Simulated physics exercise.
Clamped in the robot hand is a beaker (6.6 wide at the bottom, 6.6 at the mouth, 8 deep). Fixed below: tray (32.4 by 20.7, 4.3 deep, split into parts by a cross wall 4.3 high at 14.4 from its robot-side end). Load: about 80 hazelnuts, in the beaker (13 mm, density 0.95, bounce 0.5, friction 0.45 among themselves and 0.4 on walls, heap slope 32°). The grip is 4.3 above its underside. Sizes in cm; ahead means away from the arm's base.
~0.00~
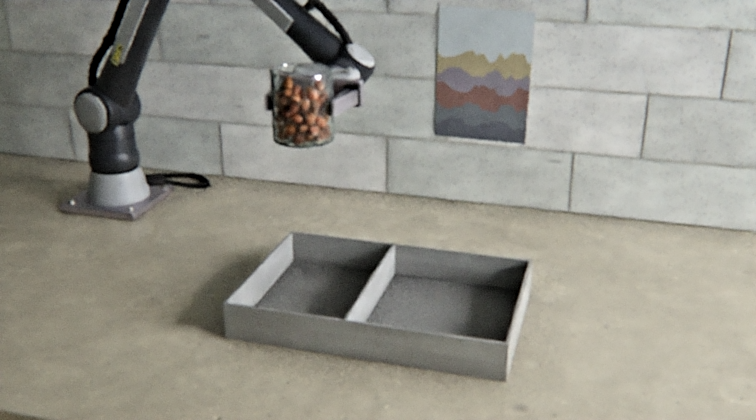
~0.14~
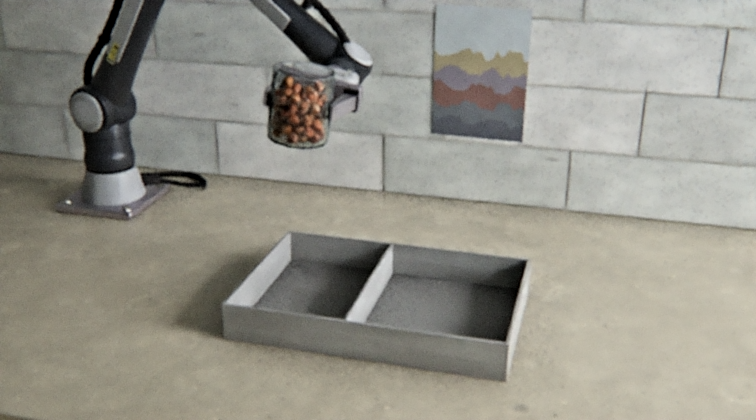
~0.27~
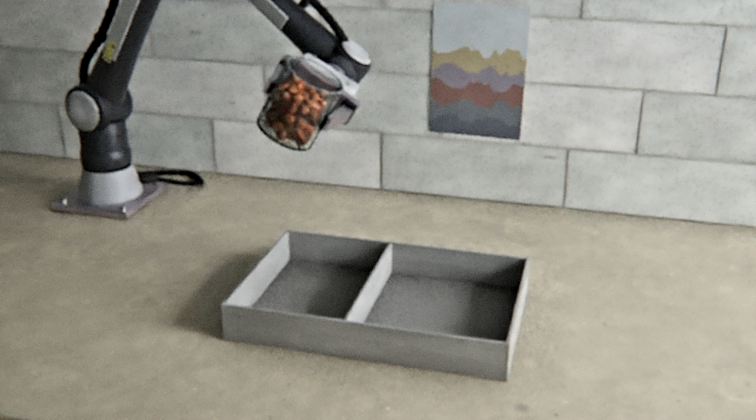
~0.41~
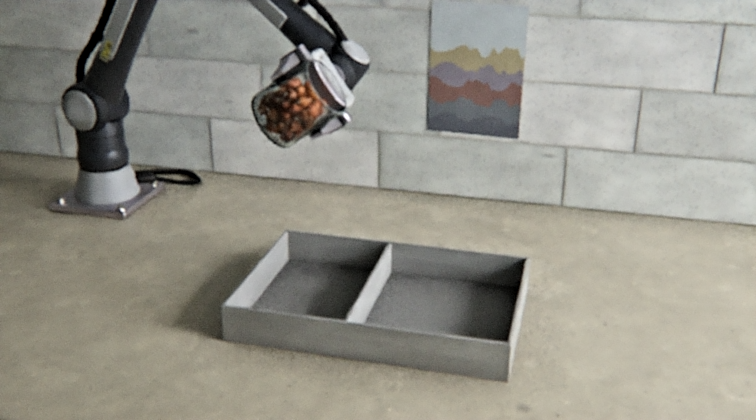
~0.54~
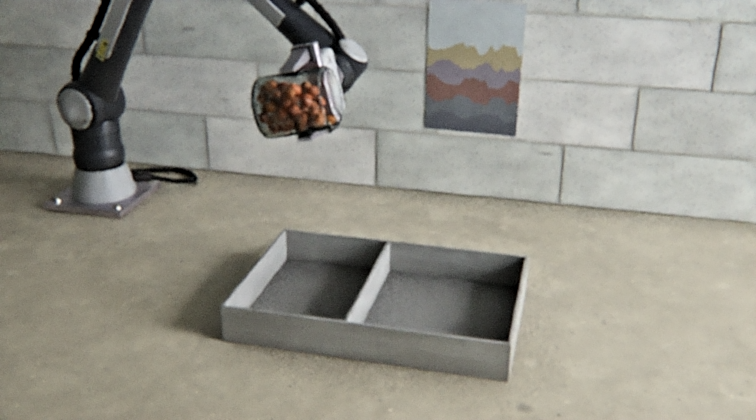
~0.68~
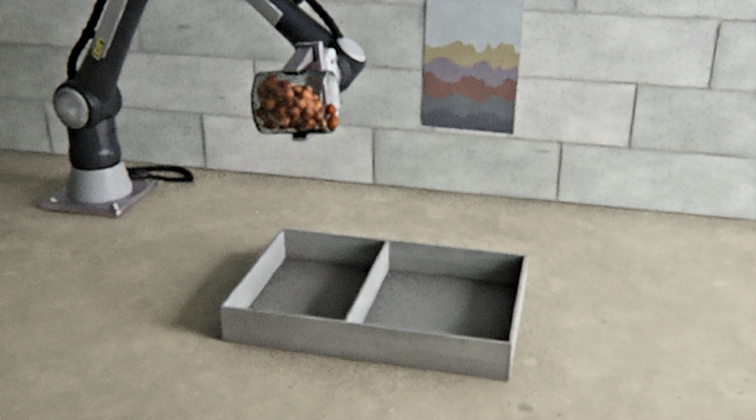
To begin with, a robot arm holds a clear beaker of brown nuts upright above and behind an empty, divided gray tray. The arm then tips the beaker steadily to the right until it lies almost on its side, the nuts shifting along its length while the tray stays still.
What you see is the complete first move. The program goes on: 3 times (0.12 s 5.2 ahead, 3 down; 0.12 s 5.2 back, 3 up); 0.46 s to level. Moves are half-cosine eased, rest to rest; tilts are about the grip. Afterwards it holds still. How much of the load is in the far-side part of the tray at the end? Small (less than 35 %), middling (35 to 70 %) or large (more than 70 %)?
Answer: Middling; 35 to 70 % of the hazelnuts finish in the far-side part of the tray.
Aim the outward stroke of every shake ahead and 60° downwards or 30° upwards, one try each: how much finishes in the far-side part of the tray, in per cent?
About 40 and 95 per cent.
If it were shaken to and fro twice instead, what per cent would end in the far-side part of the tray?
Then about 55 per cent.
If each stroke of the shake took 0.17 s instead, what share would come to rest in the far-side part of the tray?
It would be near 45 per cent.
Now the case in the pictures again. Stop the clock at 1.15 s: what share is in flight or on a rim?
Roughly 18 per cent.
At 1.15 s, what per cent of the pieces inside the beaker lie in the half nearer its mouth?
Roughly 85 per cent.
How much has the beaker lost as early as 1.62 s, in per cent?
About 80 per cent by then.
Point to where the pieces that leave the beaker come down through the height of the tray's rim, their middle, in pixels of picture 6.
Near (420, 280).
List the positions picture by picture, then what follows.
In the first picture, the beaker middle at (303, 106), level; upper third of the load around (303, 100), from x 280 to 325, top at y 85; 78 in the beaker.
In the second picture, the beaker middle at (301, 106), tilted 8° forward; upper third of the load around (297, 101), from x 275 to 325, top at y 85.
In the third picture, the beaker middle at (299, 105), tilted 29° forward; upper third of the load around (293, 99), from x 270 to 320, top at y 80.
In the fourth picture, the beaker middle at (298, 105), tilted 56° forward; upper third of the load around (292, 96), from x 265 to 320, top at y 85.
In the fifth picture, the beaker middle at (296, 103), tilted 77° forward; upper third of the load around (284, 94), from x 260 to 330, top at y 85.
In the sixth picture, the beaker middle at (295, 102), tilted 85° forward; upper third of the load around (283, 94), from x 260 to 335, top at y 80; 78 in the beaker.
After 1.15 s, tilted 85° forward, highest piece 26 above the table; 30 in the beaker, 29 in the far-side part, 5 in the robot-side part, 14 in flight or on a rim.
After 1.62 s, tilted 44° forward, highest piece 27 above the table; 48 in the far-side part, 15 in the beaker, 11 in the robot-side part, 4 on the table or floor.
After 2.06 s, level, highest piece 25 above the table; 48 in the far-side part, 15 in the beaker, 11 in the robot-side part, 4 on the table or floor.
After 3.11 s, level, highest piece 25 above the table; 48 in the far-side part, 15 in the beaker, 11 in the robot-side part, 4 on the table or floor.
In the end, 48 in the far-side part, 15 in the beaker, 11 in the robot-side part, 4 on the table or floor. That is 62 % in the far-side part of the tray.
